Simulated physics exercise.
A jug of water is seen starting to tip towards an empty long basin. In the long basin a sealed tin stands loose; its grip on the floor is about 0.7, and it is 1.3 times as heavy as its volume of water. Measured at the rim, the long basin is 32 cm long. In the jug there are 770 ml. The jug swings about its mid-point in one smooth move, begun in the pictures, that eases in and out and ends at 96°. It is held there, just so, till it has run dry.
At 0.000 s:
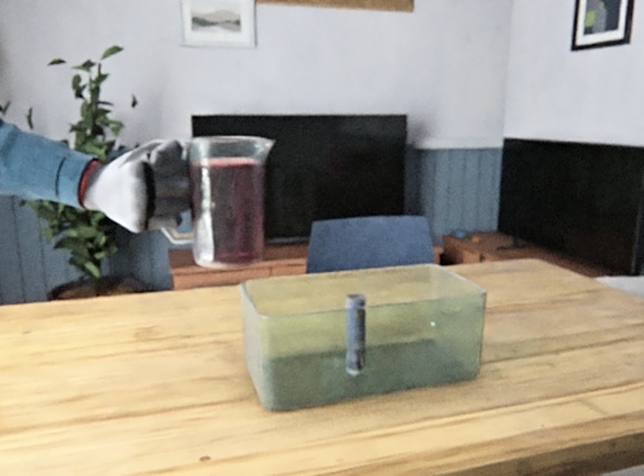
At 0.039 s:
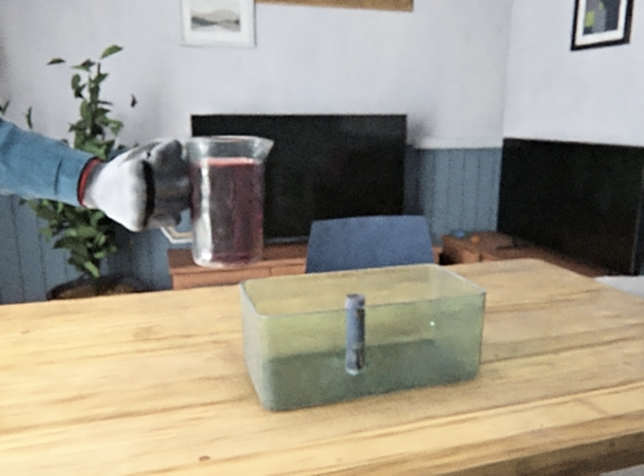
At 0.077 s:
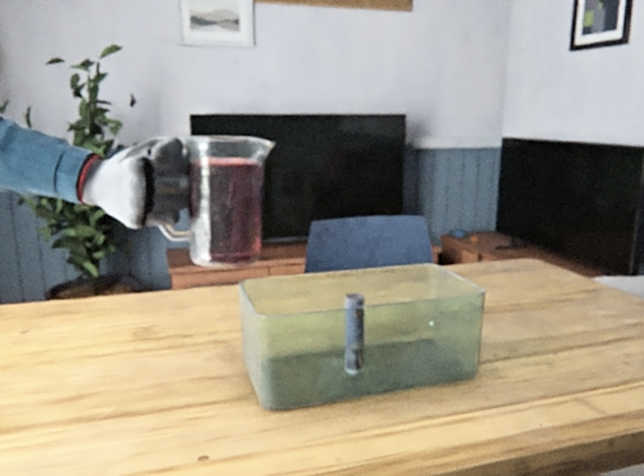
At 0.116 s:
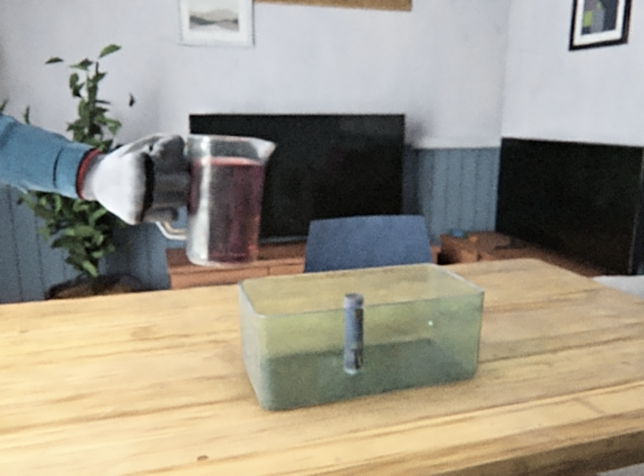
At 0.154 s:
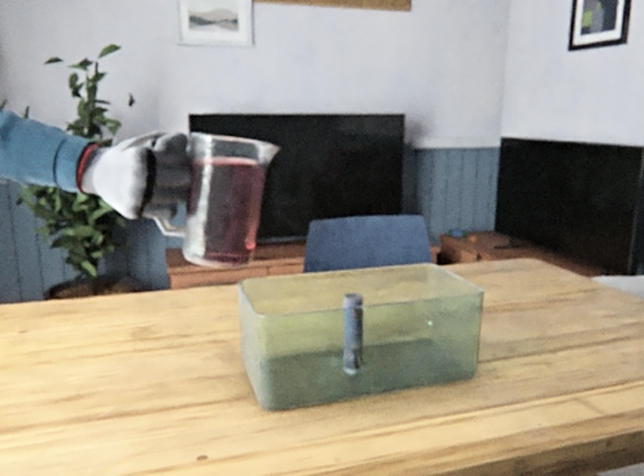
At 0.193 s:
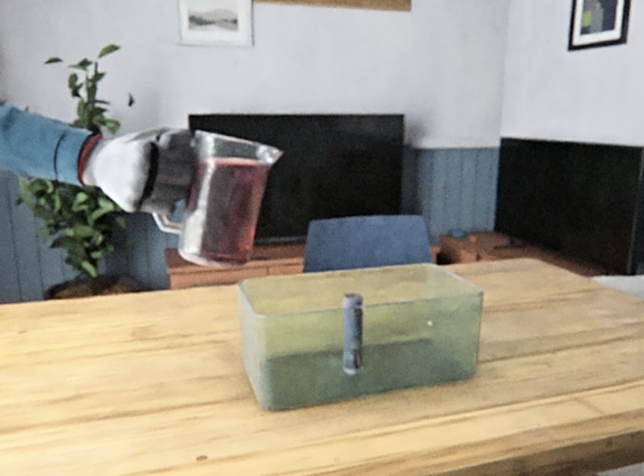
At the start, a gloved hand holds a clear jug of reddish liquid upright above the left side of a long, see-through basin on a wooden table, a small tin standing at the basin. The jug barely moves at first, then the hand leans it slightly to the right.
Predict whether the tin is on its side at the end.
It tips over.
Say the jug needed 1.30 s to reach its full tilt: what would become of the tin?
Result: Tin tipped over.
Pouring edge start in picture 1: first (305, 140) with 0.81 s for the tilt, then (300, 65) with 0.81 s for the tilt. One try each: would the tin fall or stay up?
Trial 1 - tin stays standing; trial 2 - tin stays standing.
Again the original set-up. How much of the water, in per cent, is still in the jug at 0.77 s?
About 52 per cent.
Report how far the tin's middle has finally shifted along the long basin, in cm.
Looks like roughly 9.5 cm in total.
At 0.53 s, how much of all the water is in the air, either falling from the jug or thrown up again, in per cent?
About 10 per cent.
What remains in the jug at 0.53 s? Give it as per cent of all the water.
Roughly 90 %.
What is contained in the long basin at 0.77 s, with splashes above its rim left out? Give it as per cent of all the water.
Near 30 in a hundred.
Then, 0.53 s in, the tilt is 70° and 89 per cent is still to pour; the tin stands where it began.
Then, 0.77 s in, the tilt is 96° and 52 per cent is still to pour; the tin leans 15°.
Then, 1.03 s in, the tilt is 96° and 17 per cent is still to pour; the tin lies on its side.
Then, 1.31 s in, the tilt is 96° and 5 per cent is still to pour; the tin lies on its side.
Finally, the tin lies on its side.
